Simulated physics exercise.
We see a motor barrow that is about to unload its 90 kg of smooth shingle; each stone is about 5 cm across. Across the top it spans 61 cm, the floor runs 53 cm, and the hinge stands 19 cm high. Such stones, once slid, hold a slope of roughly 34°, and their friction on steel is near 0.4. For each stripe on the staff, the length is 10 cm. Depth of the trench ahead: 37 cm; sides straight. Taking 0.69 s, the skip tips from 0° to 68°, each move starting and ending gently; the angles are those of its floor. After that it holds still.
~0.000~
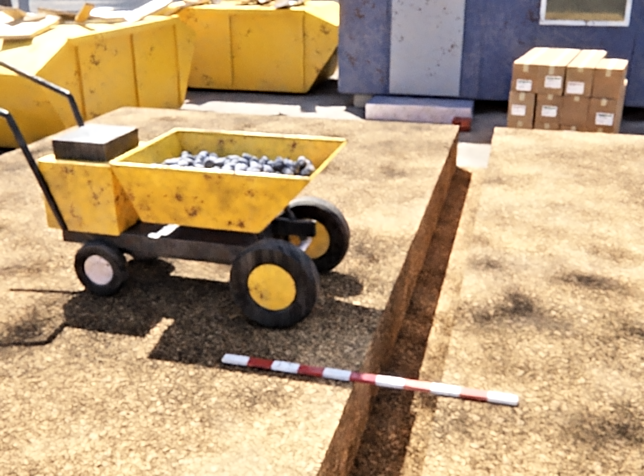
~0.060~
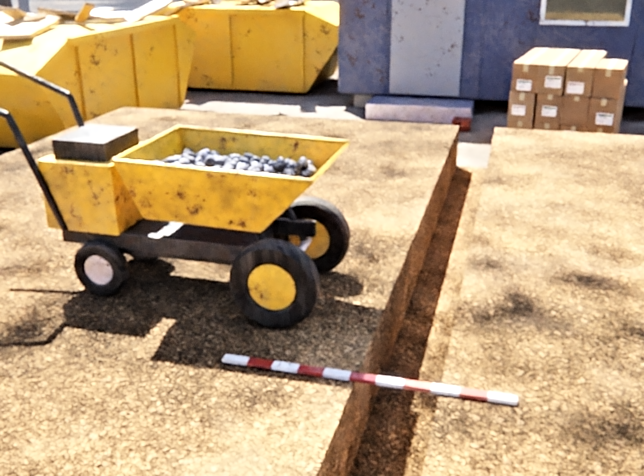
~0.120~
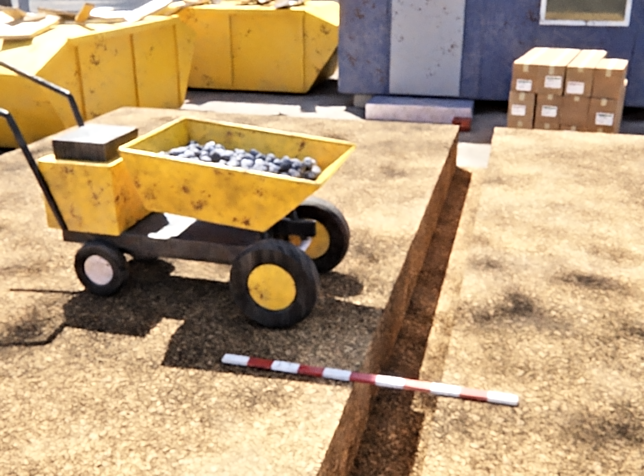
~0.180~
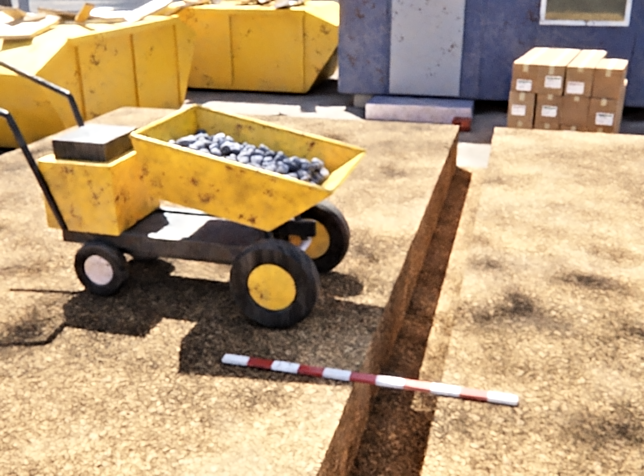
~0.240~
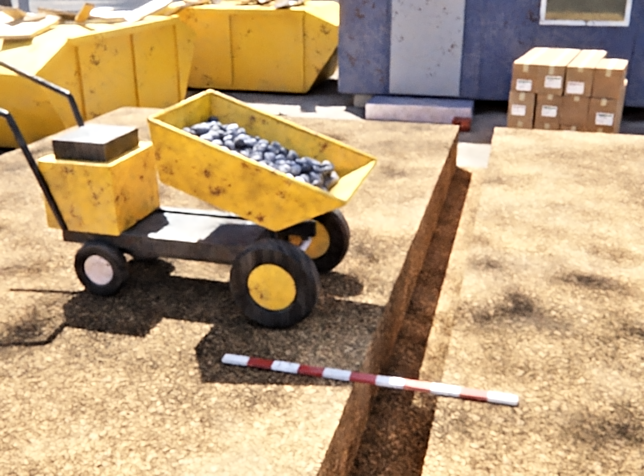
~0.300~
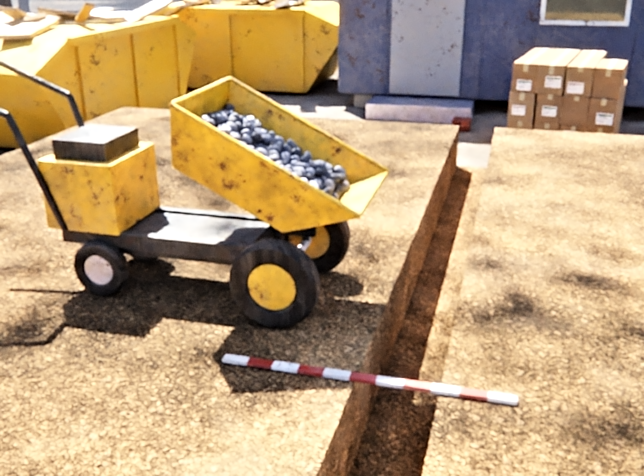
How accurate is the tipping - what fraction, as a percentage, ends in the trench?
Close to 47 in every hundred.
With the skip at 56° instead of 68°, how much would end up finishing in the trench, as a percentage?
Then about 60 per cent.
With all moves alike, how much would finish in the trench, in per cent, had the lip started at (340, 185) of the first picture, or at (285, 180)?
About 15 per cent from the first spot, about 70 from the second.
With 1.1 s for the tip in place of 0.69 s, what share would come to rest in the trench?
Trench share: Approx. 55%.
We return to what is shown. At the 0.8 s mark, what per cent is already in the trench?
Some 20 per cent of the load by that point.
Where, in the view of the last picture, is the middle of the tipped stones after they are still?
Their middle is at about (471, 313).
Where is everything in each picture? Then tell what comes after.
In the first picture, the skip is at 0°, its lip at (310, 180); the top of the load is at (240, 165).
The second picture shows lip at (313, 182), floor tilted 1°, highest stones at (213, 160); the stones move at 0.3 m/s on average.
The third picture shows lip at (321, 186), floor tilted 5°, highest stones at (200, 152); the stones move at 0.7 m/s on average.
In the fourth picture, the skip is at 11°, its lip at (333, 193); the top of the load is at (200, 142); the stones move at 0.9 m/s on average.
The fifth picture shows lip at (346, 203), floor tilted 19°, highest stones at (209, 129); the stones move at 1.1 m/s on average.
In the sixth picture, the skip is at 27°, its lip at (360, 216); the top of the load is at (221, 116); the stones move at 1.2 m/s on average.
After 0.5 s the floor is at 58°; 100 % in the skip; the foremost stones are at (383, 231).
After 0.8 s the floor is at 68°; 73 % in the skip, 22 % in the trench, 5 % past the trench; the foremost stones are at (470, 302).
After 1.1 s the floor is at 68°; 13 % in the skip, 35 % in the trench, 52 % past the trench; the foremost stones are past the picture's edge.
After 3.1 s the floor is at 68°; 0 % in the skip, 47 % in the trench, 53 % past the trench; the foremost stones are past the picture's edge.
